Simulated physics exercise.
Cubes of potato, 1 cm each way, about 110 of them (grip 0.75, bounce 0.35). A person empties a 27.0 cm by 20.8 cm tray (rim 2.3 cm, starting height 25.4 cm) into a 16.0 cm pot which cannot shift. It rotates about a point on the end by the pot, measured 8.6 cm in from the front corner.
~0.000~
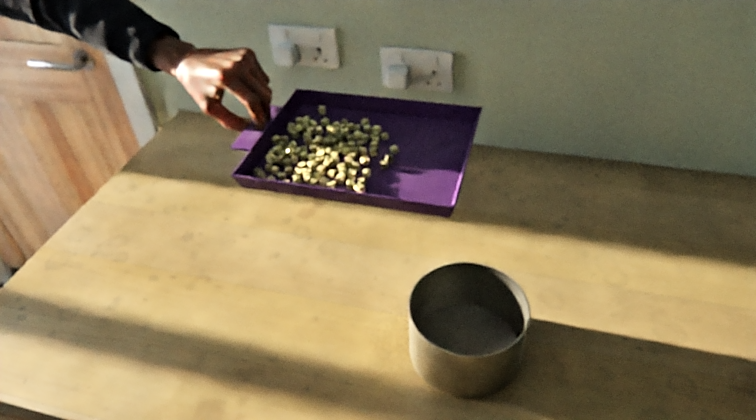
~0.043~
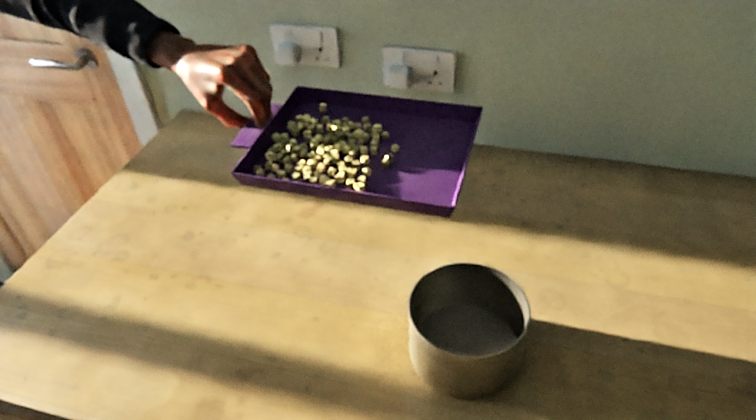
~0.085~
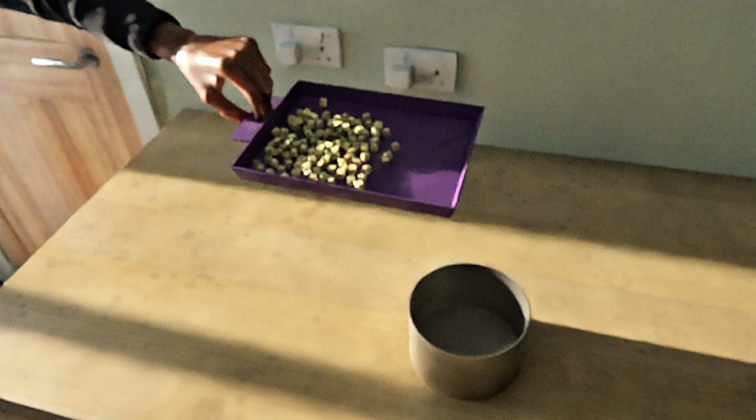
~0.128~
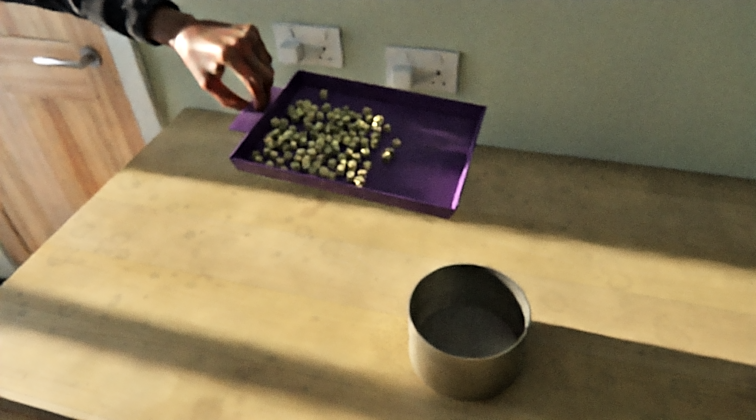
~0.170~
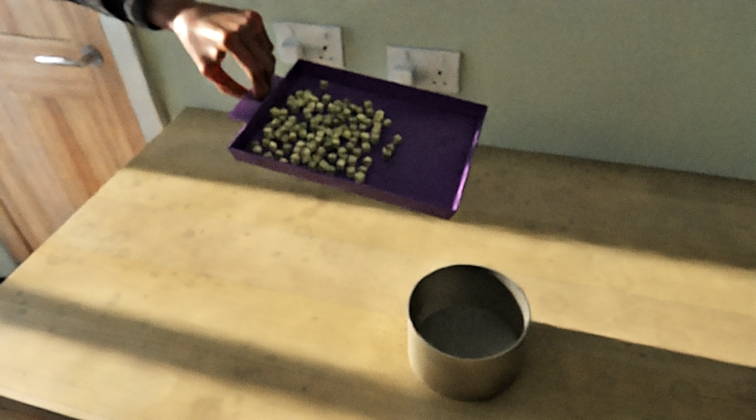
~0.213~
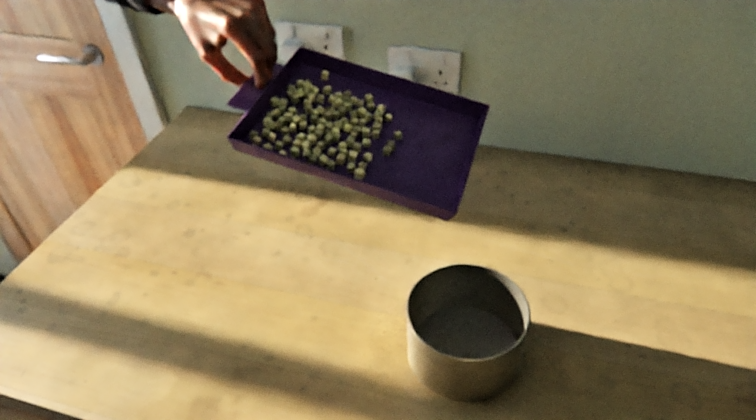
A person's hand, in a dark sleeve at the upper left, holds the handle of a purple tray above a light wooden worktop, seen from above at an angle. Small pale green pieces lie clustered in the tray's left half, with white wall sockets behind and a round metal pot at the lower right. The hand slowly raises the tray's left end, tilting it slightly rightward, while the pieces barely shift within it and the camera stays still.
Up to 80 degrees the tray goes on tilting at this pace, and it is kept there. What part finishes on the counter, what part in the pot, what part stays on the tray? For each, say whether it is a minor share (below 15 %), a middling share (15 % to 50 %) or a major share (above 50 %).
I expect this. Counter - a middling share. Pot - a middling share. Left on the tray - a middling share.
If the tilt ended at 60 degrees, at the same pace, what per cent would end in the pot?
That comes out at some 30 per cent.
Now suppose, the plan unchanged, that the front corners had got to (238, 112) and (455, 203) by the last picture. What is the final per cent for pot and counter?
You'd end with pot at 10 and counter at 80.
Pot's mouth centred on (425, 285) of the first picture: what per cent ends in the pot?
The share would be some 5 per cent.
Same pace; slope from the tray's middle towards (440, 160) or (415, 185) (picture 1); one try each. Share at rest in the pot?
First try: About 5 percent; second try: About 70 percent.
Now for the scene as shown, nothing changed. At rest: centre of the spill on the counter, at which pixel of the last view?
Somewhere around (637, 394), I'd say.
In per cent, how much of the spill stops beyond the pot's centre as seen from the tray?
About 100 percent of the spill.
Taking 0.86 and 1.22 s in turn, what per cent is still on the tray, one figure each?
Earlier moment 70, later moment 25.
After 0.60 s, tilt 45 degrees; the tray holds 100 %, the pot 0 %.
After 0.86 s, tilt 67 degrees; the tray holds 70 %, the pot 0 %.
Then, at 1.22 s, tilt 80 degrees; the tray holds 25 %, the pot 35 %.
By 2.3 s all is still; counter 35 %, pot 40 %, tray 25 %.
